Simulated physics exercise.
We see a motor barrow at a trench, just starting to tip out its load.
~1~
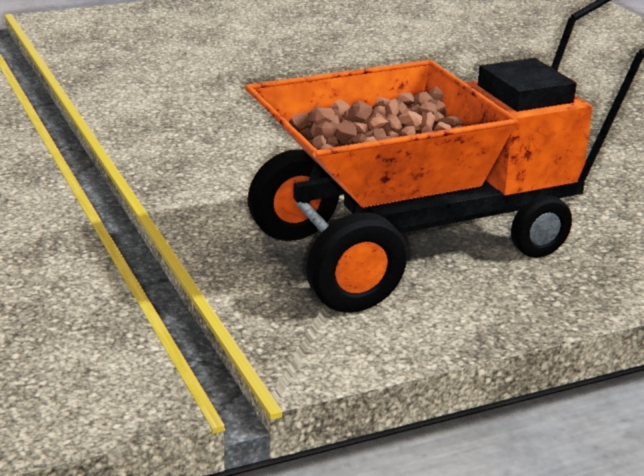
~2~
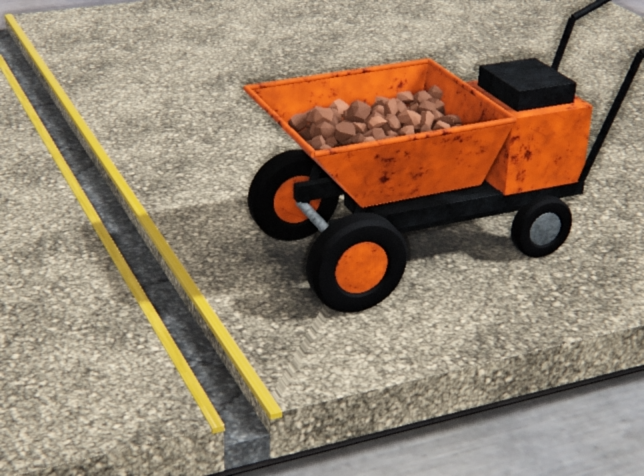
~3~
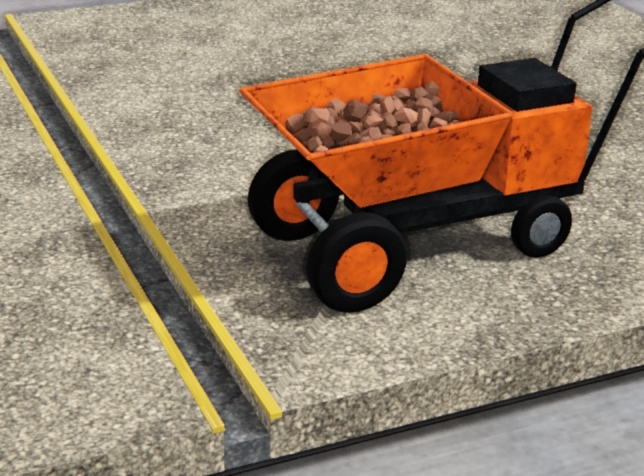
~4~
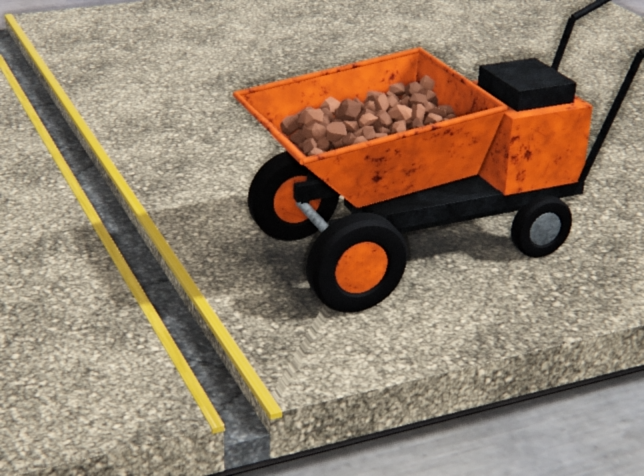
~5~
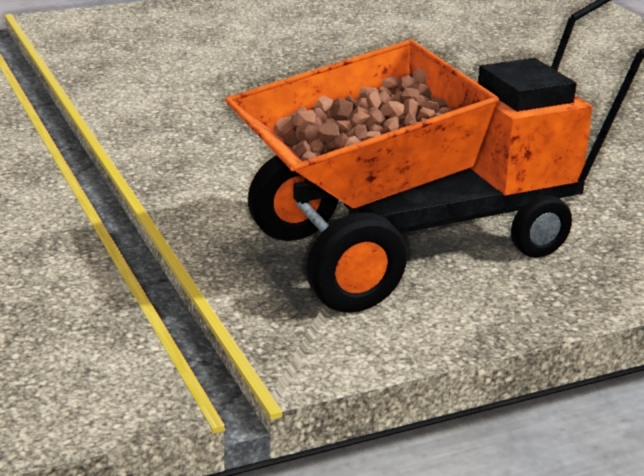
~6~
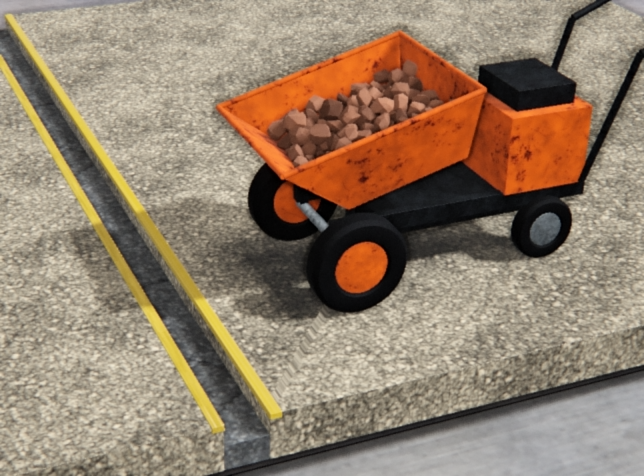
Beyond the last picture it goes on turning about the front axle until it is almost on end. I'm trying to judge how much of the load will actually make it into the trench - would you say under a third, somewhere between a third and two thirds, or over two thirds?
I would say somewhere between a third and two thirds.
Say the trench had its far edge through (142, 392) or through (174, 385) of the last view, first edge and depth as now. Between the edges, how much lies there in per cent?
Close to 80 per cent in the first, close to 60 per cent in the second.
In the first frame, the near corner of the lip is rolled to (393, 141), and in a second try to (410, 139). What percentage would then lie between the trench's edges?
First try: Around 30 %; second try: Around 20 %.
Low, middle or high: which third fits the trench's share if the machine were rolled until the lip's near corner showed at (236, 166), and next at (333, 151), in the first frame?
First less than a third, then between a third and two thirds.
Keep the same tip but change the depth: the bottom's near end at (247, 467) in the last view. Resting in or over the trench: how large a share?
Something close to 60 per cent.
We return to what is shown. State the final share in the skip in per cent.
It works out to some 20 percent.
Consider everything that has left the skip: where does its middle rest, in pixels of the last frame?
(160, 298).
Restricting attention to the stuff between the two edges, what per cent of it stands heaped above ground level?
Close to 50 percent.
Soon after the last picture, skip tipped steeply; all in the skip.
A little later, skip tipped right over; about two thirds in the skip; about a quarter in or heaped over the trench; a small part beyond it; a stray few falling.
Later still, skip tipped right over; about a quarter in the skip; a stray few short of the trench; about half in or heaped over the trench; about a third beyond it.
At rest, skip tipped right over; about a quarter in the skip; a stray few short of the trench; about half in or heaped over the trench; about a third beyond it.
